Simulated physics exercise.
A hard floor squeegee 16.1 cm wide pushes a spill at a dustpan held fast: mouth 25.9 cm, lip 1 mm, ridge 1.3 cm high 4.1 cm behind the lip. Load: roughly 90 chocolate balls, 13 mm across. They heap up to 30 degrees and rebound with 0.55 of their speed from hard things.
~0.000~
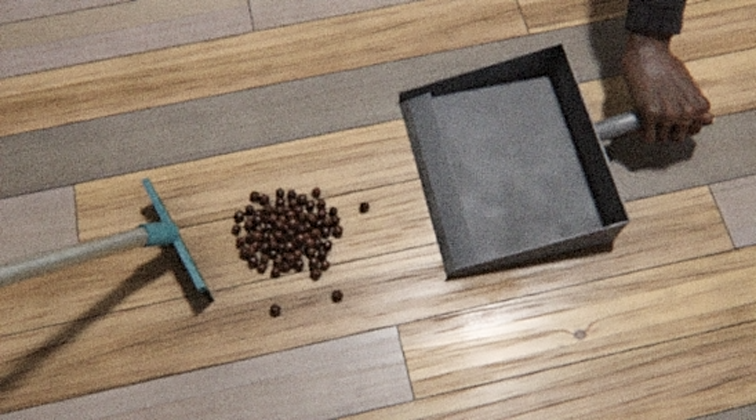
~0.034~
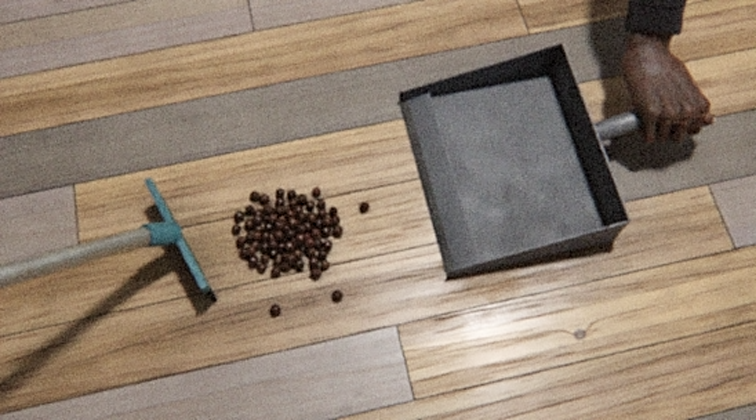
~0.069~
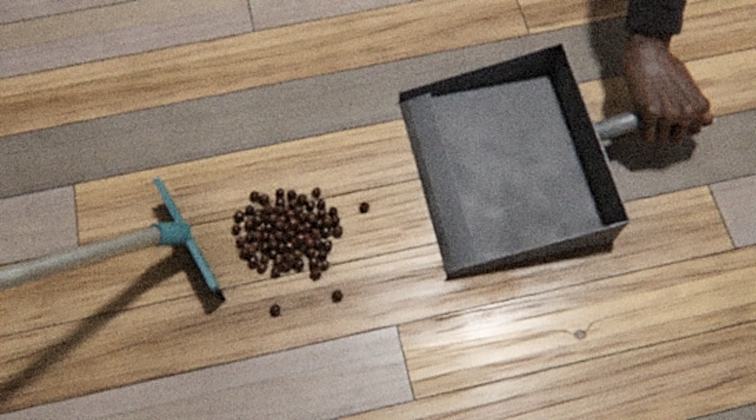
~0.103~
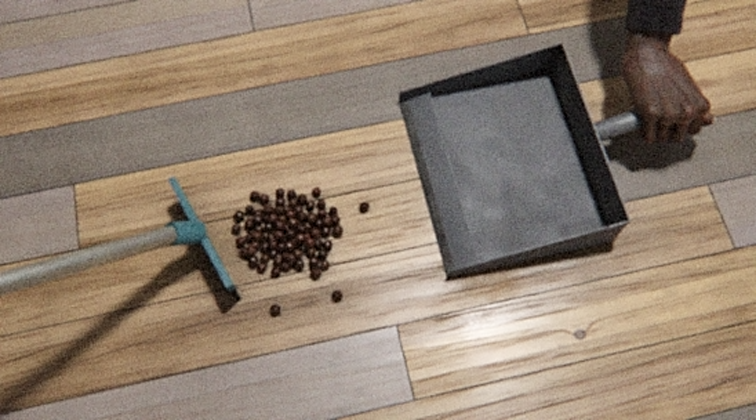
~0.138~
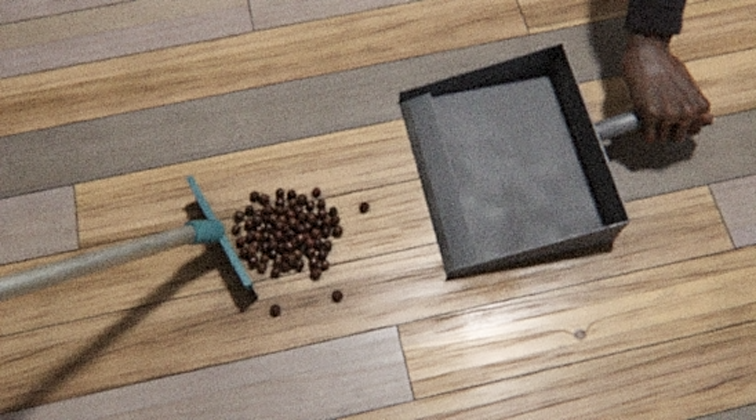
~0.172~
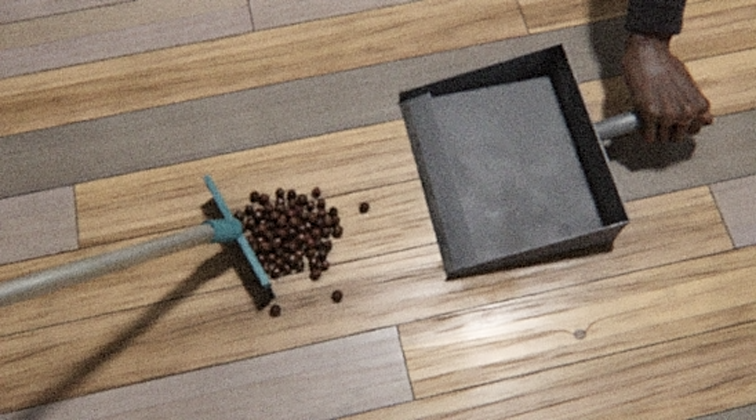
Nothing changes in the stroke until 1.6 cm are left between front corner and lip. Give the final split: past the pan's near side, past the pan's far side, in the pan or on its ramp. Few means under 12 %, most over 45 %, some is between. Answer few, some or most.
Past the pan's near side: Few; past the pan's far side: Few; in the pan or on its ramp: Some.
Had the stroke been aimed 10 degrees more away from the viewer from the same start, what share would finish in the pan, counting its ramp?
Then about 30 per cent.
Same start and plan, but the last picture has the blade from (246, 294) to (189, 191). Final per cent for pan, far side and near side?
Pan 0, far 0, near 5.
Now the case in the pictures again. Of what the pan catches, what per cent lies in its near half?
Some 80 per cent.
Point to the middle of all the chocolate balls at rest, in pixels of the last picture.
At about (416, 190).
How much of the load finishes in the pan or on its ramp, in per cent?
Roughly 20 per cent.
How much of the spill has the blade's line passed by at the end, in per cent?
Some 5 per cent.
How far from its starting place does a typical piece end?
Some 18 cm.
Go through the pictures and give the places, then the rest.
The first picture shows blade from (202, 287) to (148, 185), moved 0.0 cm, 0 of the pieces shifted so far; middle of the pieces at (287, 228); pan at (516, 166).
The second picture shows blade from (205, 287) to (151, 185), moved 0.4 cm, 0 of the pieces shifted so far; middle of the pieces at (287, 228).
The third picture shows blade from (215, 287) to (160, 184), moved 1.5 cm, 0 of the pieces shifted so far; middle of the pieces at (287, 228).
The fourth picture shows blade from (230, 286) to (174, 184), moved 3.3 cm, 0 of the pieces shifted so far; middle of the pieces at (287, 228).
The fifth picture shows blade from (248, 285) to (192, 183), moved 5.4 cm, 0 of the pieces shifted so far; middle of the pieces at (287, 228).
The sixth picture shows blade from (266, 284) to (209, 182), moved 7.5 cm, 23 of the pieces shifted so far; middle of the pieces at (288, 227); pan at (516, 166). Its pace works out near 0.62 m/s, heading 9 degrees towards the viewer's side.
Then, at 0.34 s, middle of the blade 14 cm from the lip; 0 % over the lip, far side 0 %, near side 0 %.
Then, at 0.46 s, middle of the blade 7 cm from the lip; 0 % over the lip, far side 0 %, near side 0 %.
After 0.70 s, middle of the blade 4 cm from the lip; 25 % over the lip, far side 5 %, near side 5 %.
By 1.5 s all is still; near side 5 %, far side 5 %, pan 20 %, in front of the lip or behind the blade 70 %.
